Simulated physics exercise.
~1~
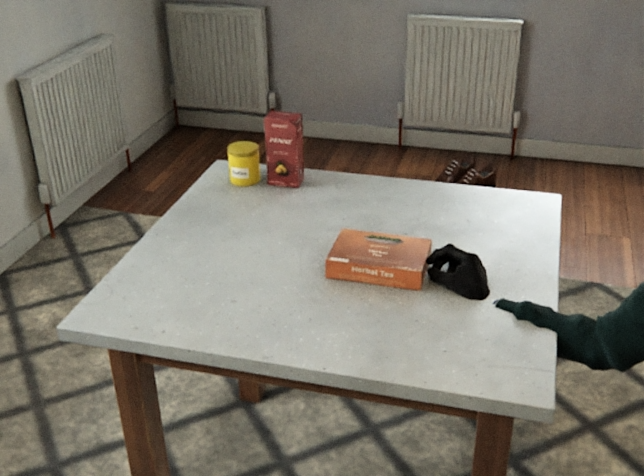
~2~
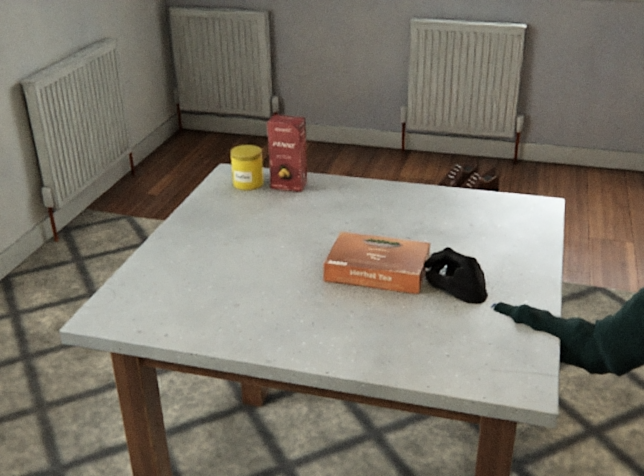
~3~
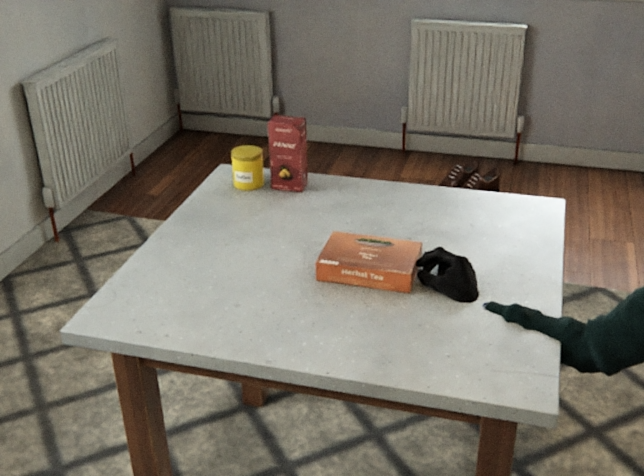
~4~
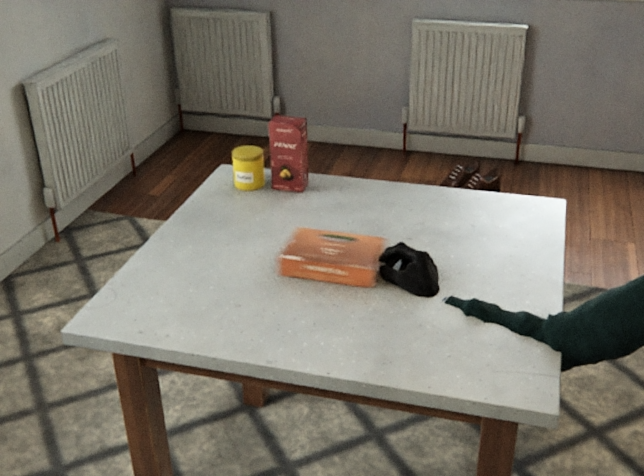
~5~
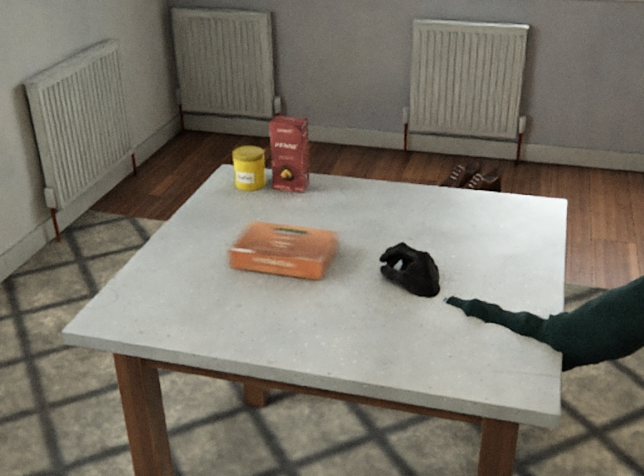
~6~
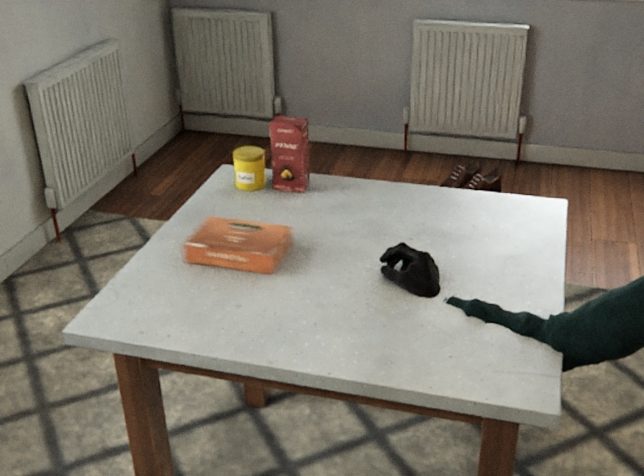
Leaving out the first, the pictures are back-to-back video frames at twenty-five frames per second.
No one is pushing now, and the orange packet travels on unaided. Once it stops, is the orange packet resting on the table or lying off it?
It leaves the top.
Then, 0.20 s after the last picture, orange packet now off the table.
Then, 0.40 s after the last picture, things are still on the move.
By the end, off the table, orange packet.
